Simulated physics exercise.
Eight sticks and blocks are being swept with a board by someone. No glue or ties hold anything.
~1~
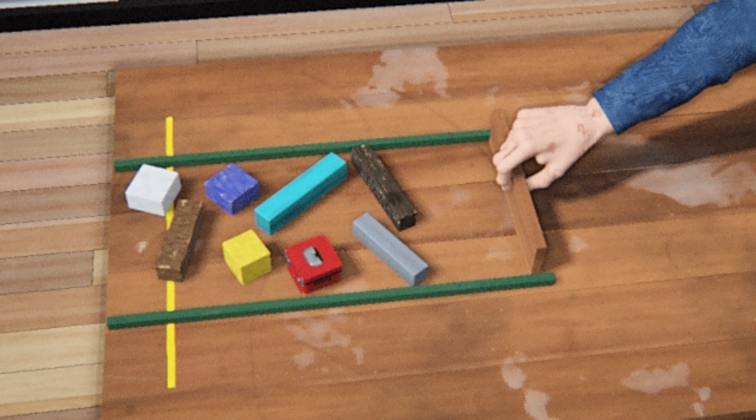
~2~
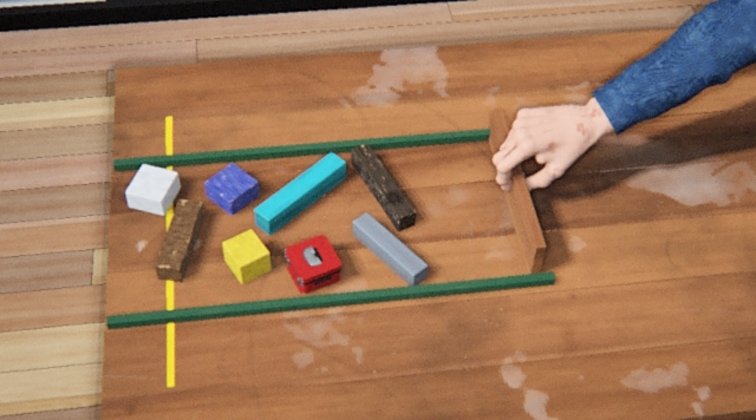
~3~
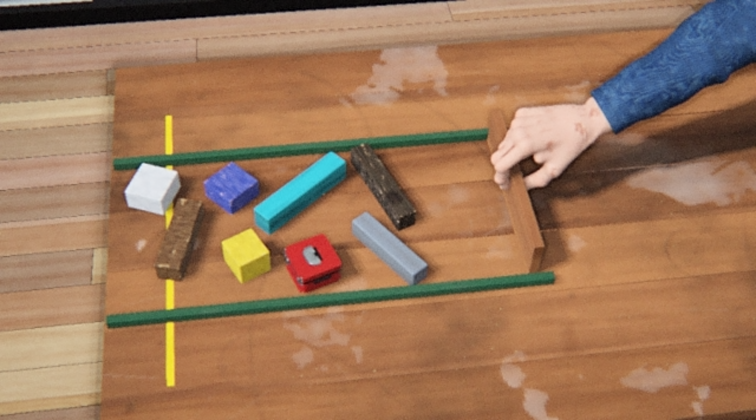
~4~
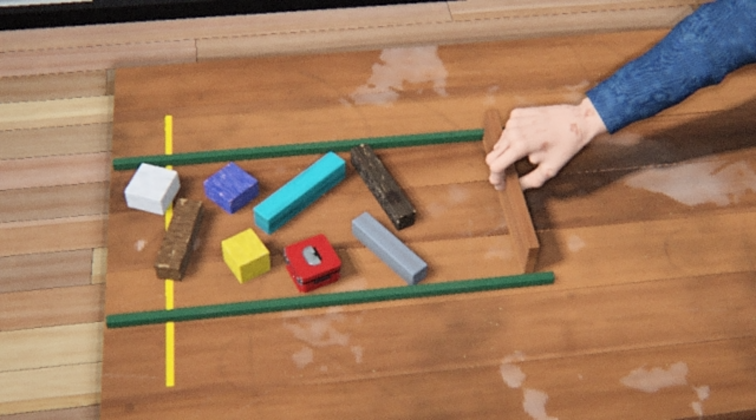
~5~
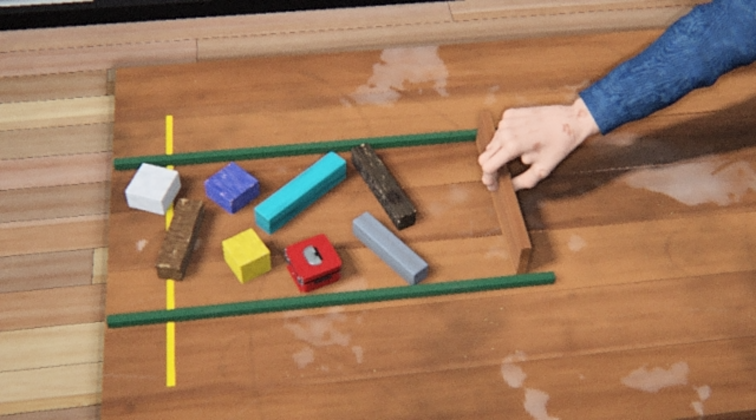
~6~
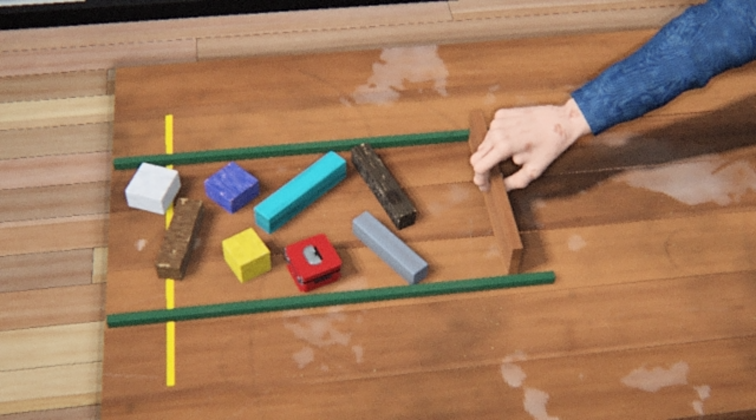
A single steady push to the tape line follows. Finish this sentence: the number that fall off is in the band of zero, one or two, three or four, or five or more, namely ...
Namely three or four.
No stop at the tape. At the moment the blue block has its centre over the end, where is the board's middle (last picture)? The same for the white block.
The middle is at (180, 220) when it's the blue block, and at (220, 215) when it's the white block.
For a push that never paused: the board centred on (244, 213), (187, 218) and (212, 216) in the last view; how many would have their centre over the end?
0, 3 and 1.
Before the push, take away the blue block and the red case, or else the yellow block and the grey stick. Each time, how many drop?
You'd count 2 the first time and 2 the second time.
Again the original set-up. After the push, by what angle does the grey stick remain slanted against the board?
Somewhere near 15 degrees, I'd say.
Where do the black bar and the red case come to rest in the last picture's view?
Black bar: About (159, 204); red case: About (118, 289).
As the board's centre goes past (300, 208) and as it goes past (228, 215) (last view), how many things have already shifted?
At the one place 6, at the other 8.
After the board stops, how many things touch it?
Tally at the end: 2.
Soon after, none off yet; white block at rest near (154, 189); brown bar at rest near (180, 239); blue block at rest near (232, 188).
After that, none off yet; white block at rest near (151, 189); brown bar moving near (169, 237); blue block displaced about its own width near (195, 189).
In the end, the number that fall off is three or four; gone, yellow block, blue block, brown bar and white block.
